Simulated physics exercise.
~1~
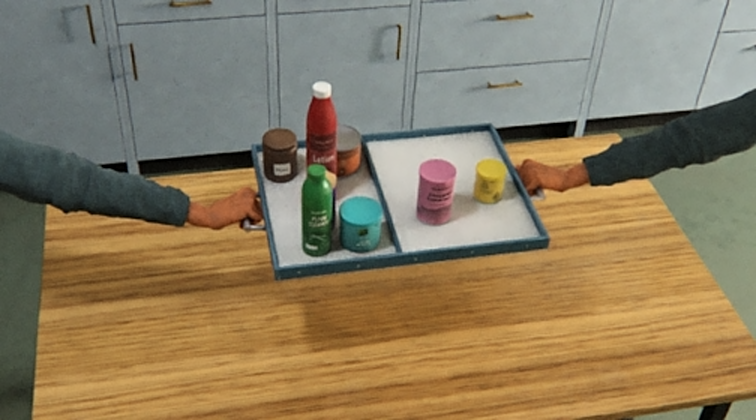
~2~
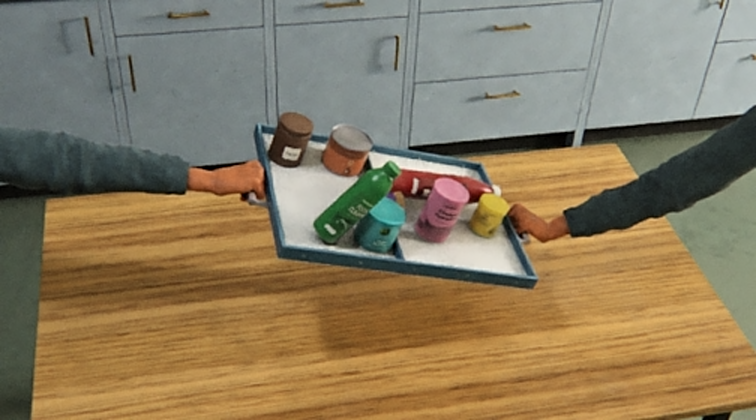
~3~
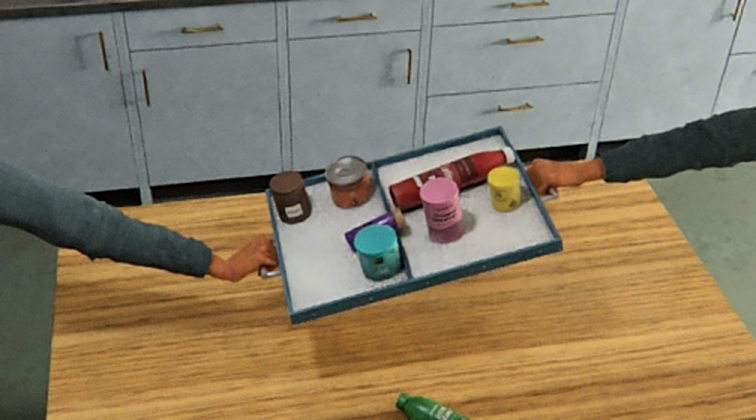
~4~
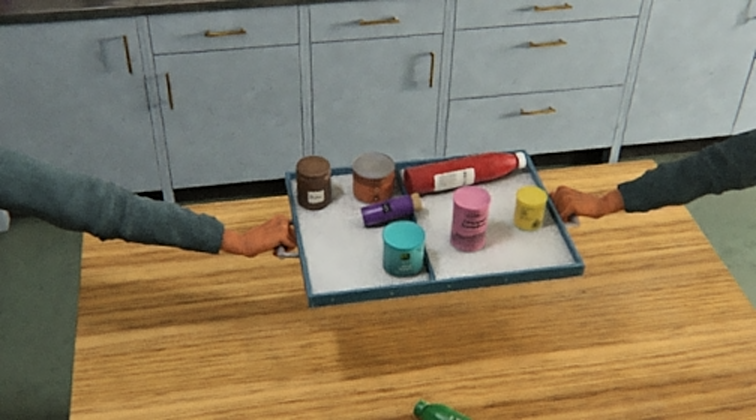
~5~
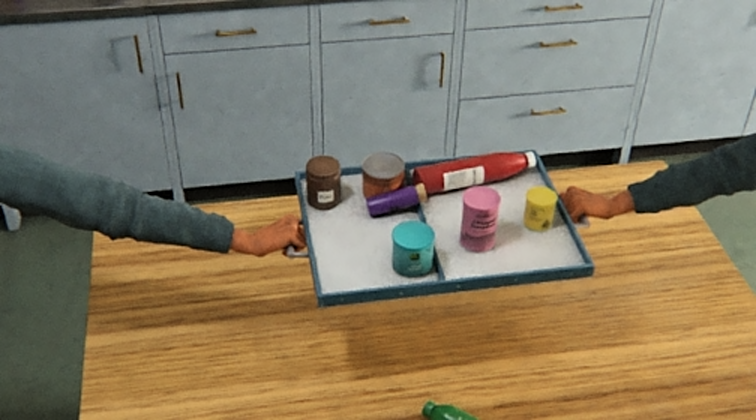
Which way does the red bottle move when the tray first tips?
It moves to the right, toppling onto its side and ending up across the cross bar in the right part of the tray.
